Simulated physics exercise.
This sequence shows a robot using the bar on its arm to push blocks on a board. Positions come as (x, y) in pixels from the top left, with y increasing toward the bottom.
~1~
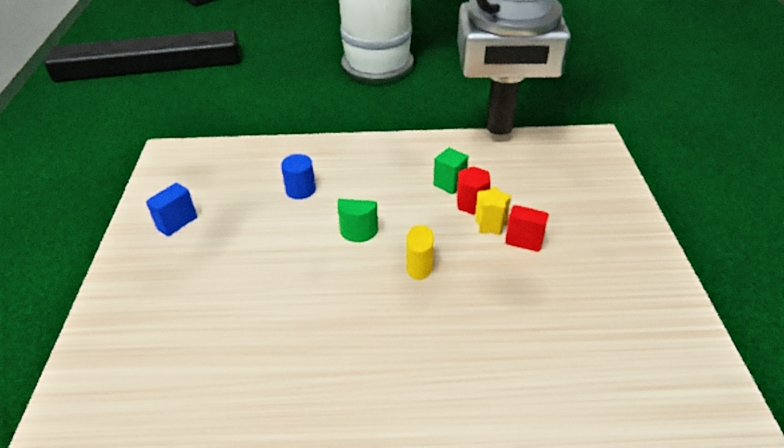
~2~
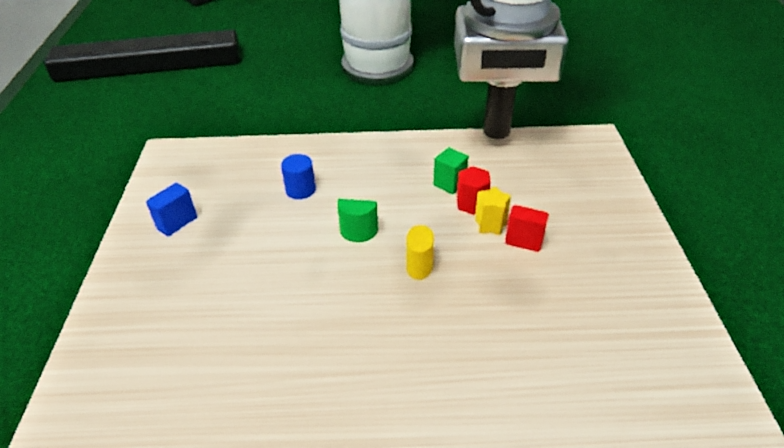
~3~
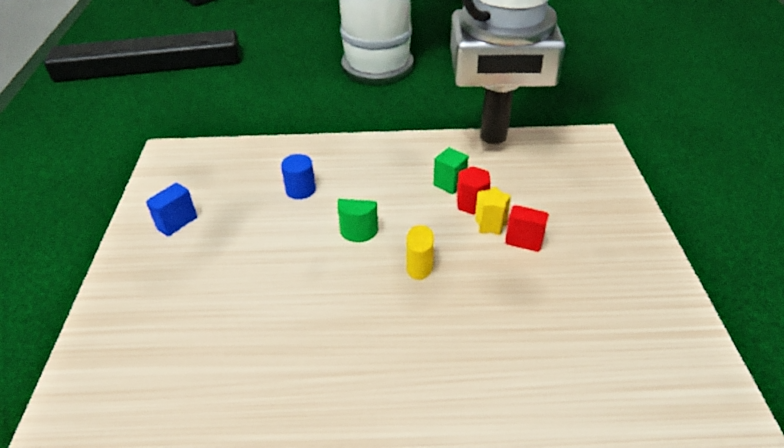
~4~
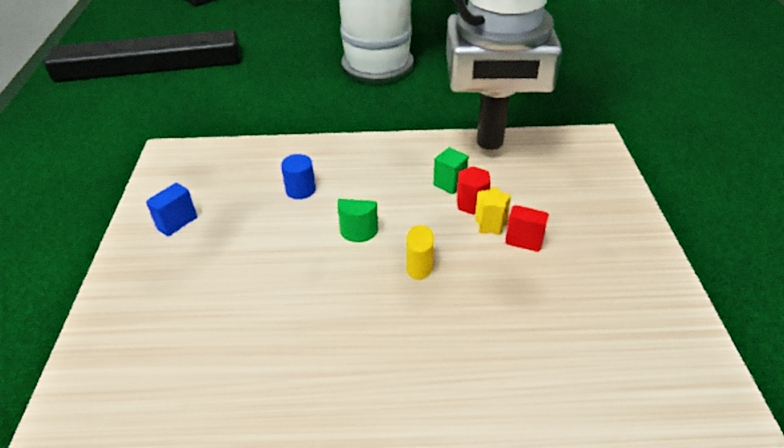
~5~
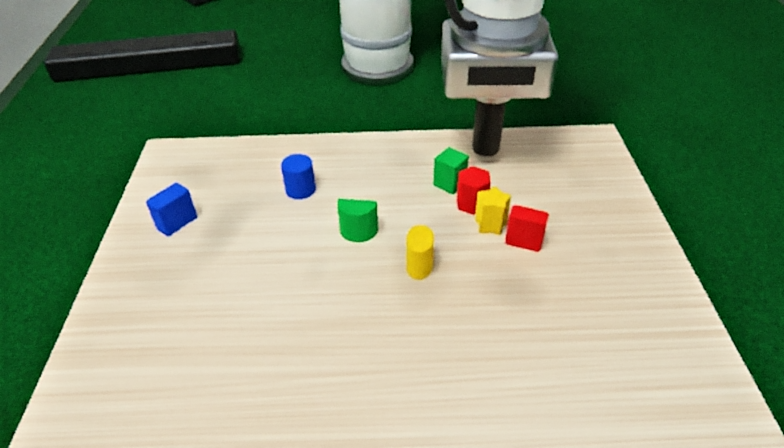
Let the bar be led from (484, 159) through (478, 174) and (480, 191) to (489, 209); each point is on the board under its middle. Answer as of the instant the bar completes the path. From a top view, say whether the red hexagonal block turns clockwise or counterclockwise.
Clockwise from above.
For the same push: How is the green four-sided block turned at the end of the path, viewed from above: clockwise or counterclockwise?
Looking down, it rotates clockwise.
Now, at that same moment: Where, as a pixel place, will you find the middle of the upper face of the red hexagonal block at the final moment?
It comes to (467, 192).
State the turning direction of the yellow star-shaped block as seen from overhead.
It goes anticlockwise.
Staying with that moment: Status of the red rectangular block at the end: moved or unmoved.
It will remain on its spot.
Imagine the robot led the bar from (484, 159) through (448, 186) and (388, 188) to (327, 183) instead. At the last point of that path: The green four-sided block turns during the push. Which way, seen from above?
It makes a counterclockwise turn.
What follows on the original path. Halfway along, bar (479, 172); green four-sided block (450, 158), turned 15° clockwise.
At the end, bar (490, 198); green four-sided block (450, 159), turned 25° clockwise; red hexagonal block (467, 192), turned 20° clockwise; yellow star-shaped block (495, 202), turned 35° anticlockwise; red rectangular block not moved.
